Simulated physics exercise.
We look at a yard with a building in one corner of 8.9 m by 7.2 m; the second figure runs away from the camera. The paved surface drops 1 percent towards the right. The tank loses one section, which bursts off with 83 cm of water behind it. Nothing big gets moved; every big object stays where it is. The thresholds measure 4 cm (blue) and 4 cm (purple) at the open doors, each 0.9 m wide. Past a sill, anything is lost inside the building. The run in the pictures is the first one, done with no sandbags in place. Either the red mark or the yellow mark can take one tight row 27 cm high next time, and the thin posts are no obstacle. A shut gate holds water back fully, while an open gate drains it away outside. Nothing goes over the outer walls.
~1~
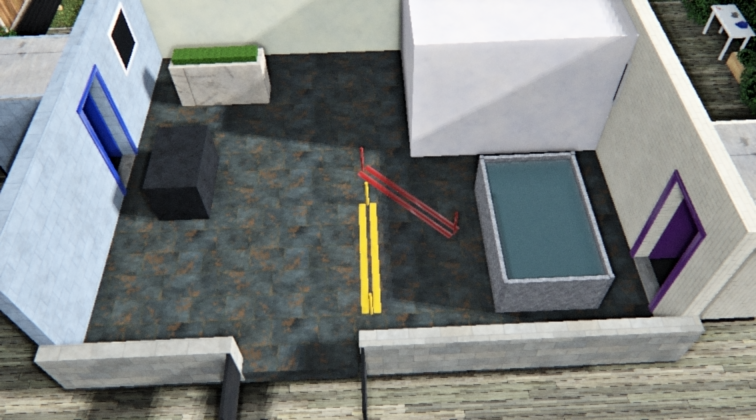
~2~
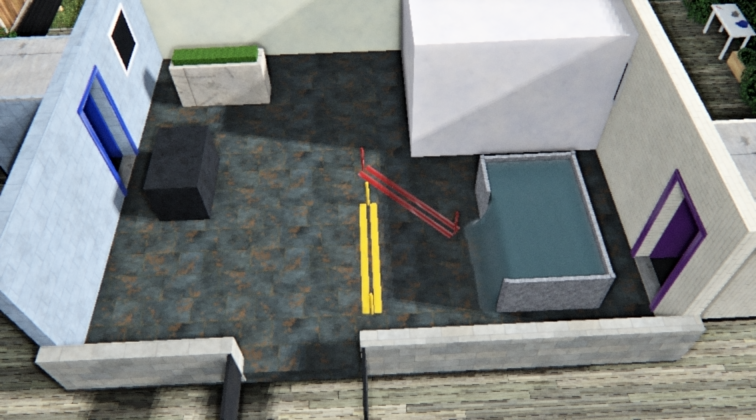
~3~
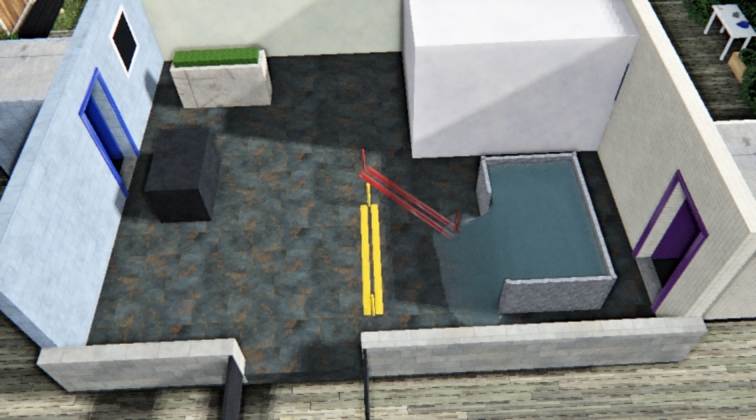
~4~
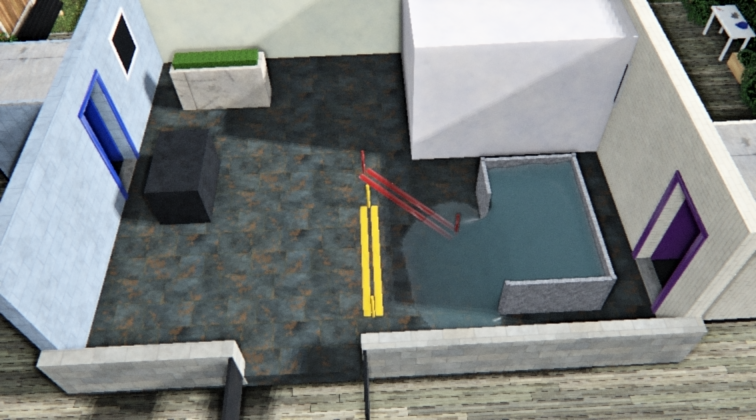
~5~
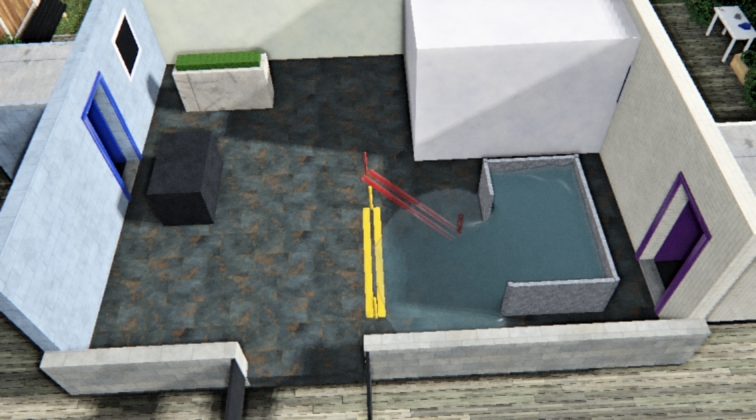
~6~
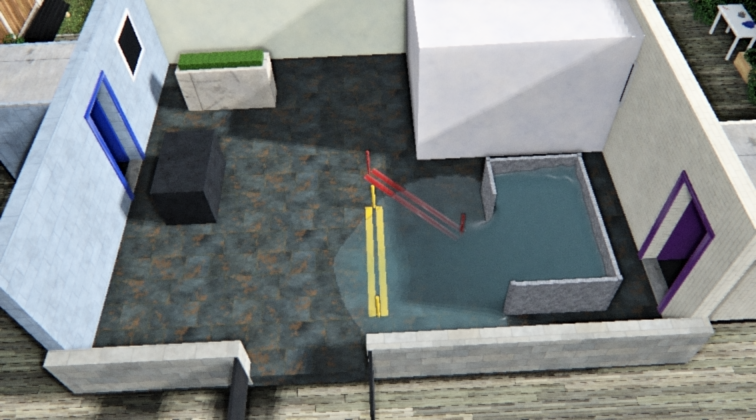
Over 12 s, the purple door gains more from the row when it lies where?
On the red one.
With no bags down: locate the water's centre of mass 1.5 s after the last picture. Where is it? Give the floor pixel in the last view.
Around (397, 270).
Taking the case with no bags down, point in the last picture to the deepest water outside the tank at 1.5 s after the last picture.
(87, 369) or thereabouts.
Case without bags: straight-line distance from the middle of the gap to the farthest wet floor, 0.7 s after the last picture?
I'd say close to 5.4 m.
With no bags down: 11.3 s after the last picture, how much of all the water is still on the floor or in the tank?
82 %.
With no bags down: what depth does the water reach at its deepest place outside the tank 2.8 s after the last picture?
Max depth: Near 27 cm.
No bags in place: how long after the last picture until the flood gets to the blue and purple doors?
Arrival: Blue 2.0 s, purple 3.6 s.
Then, 0.7 s after the last picture water covers 40 % of the floor and is deepest (34 cm) near (491, 288) in the run without bags; in at the purple door, 0 L with no bags, 0 L with the row on red, 0 L on yellow.
Then, 1.5 s after the last picture water covers 50 % of the floor and is deepest (44 cm) near (87, 369) in the run without bags; in at the purple door, 0 L with no bags, 0 L with the row on red, 0 L on yellow.
Then, 2.8 s after the last picture water covers 60 % of the floor and is deepest (27 cm) near (87, 369) in the run without bags; in at the purple door, 0 L with no bags, 0 L with the row on red, 0 L on yellow.
Then, 6.3 s after the last picture water covers 80 % of the floor and is deepest (15 cm) near (167, 75) in the run without bags; in at the purple door, 0 L with no bags, 0 L with the row on red, 20 L on yellow.
Then, 11.3 s after the last picture water covers 100 % of the floor and is deepest (13 cm) near (403, 64) in the run without bags; in at the purple door, 0 L with no bags, 0 L with the row on red, 76 L on yellow.
